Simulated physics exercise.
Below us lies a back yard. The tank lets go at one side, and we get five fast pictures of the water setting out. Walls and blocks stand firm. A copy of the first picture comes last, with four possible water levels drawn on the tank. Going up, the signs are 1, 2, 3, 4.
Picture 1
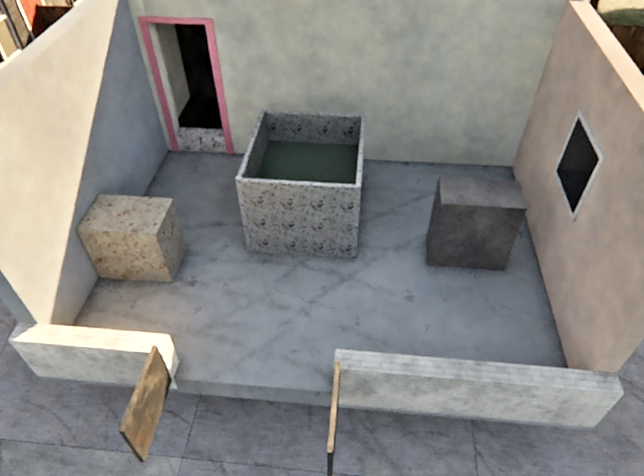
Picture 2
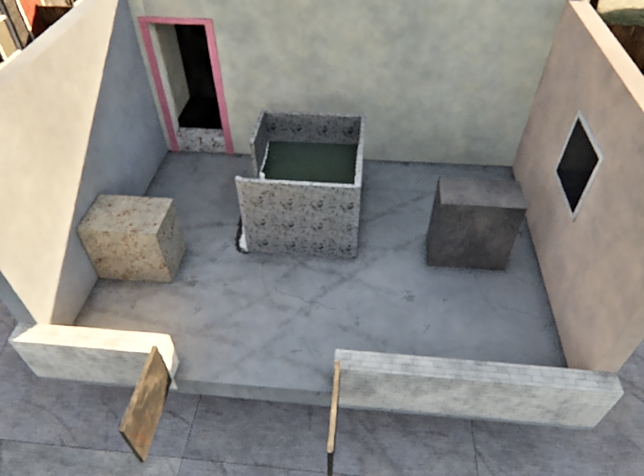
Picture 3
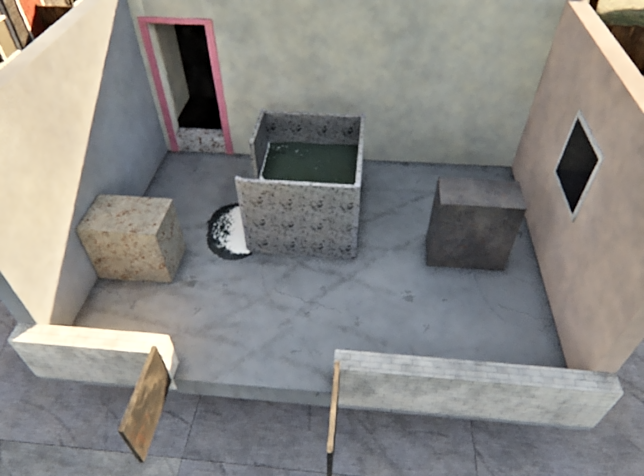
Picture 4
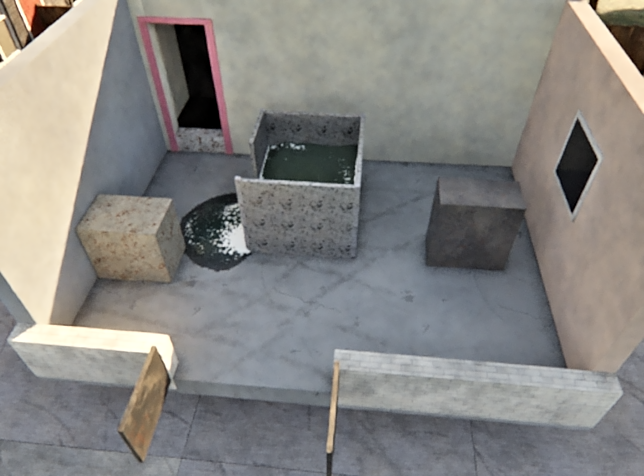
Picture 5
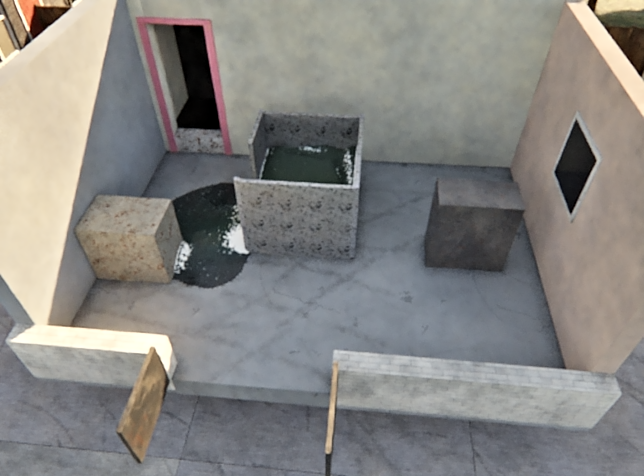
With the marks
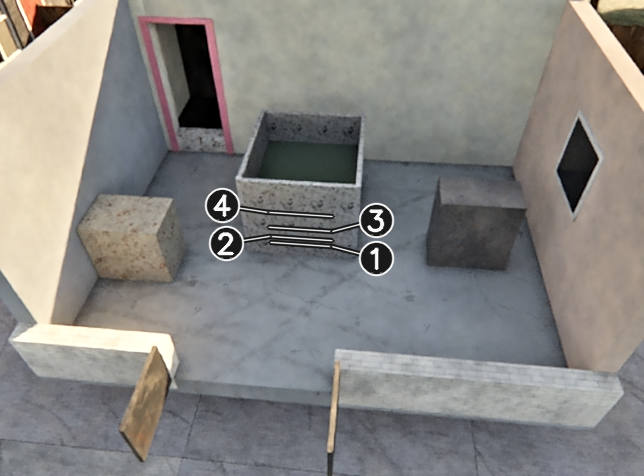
At first, dark water lies still in a speckled stone tank in the middle of a walled back yard. Then the tank's left side is open and water pours out onto the grey floor, foaming white, and the dark pool spreads left until it meets the pale block.
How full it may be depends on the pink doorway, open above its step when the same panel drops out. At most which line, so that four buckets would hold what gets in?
4 is the one.
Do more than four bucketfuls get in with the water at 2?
No.
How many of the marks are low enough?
All of the four.
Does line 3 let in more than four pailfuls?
No, not at all.
On the marked copy, 1 at (301, 244); 2 at (300, 238); 3 at (300, 229); 4 at (299, 214); from the bottom up 1, 2, 3, 4.
With 1, nothing gets over.
With 2, nothing gets over.
With 3, nothing gets over.
With 4, a bucket or two gets in.
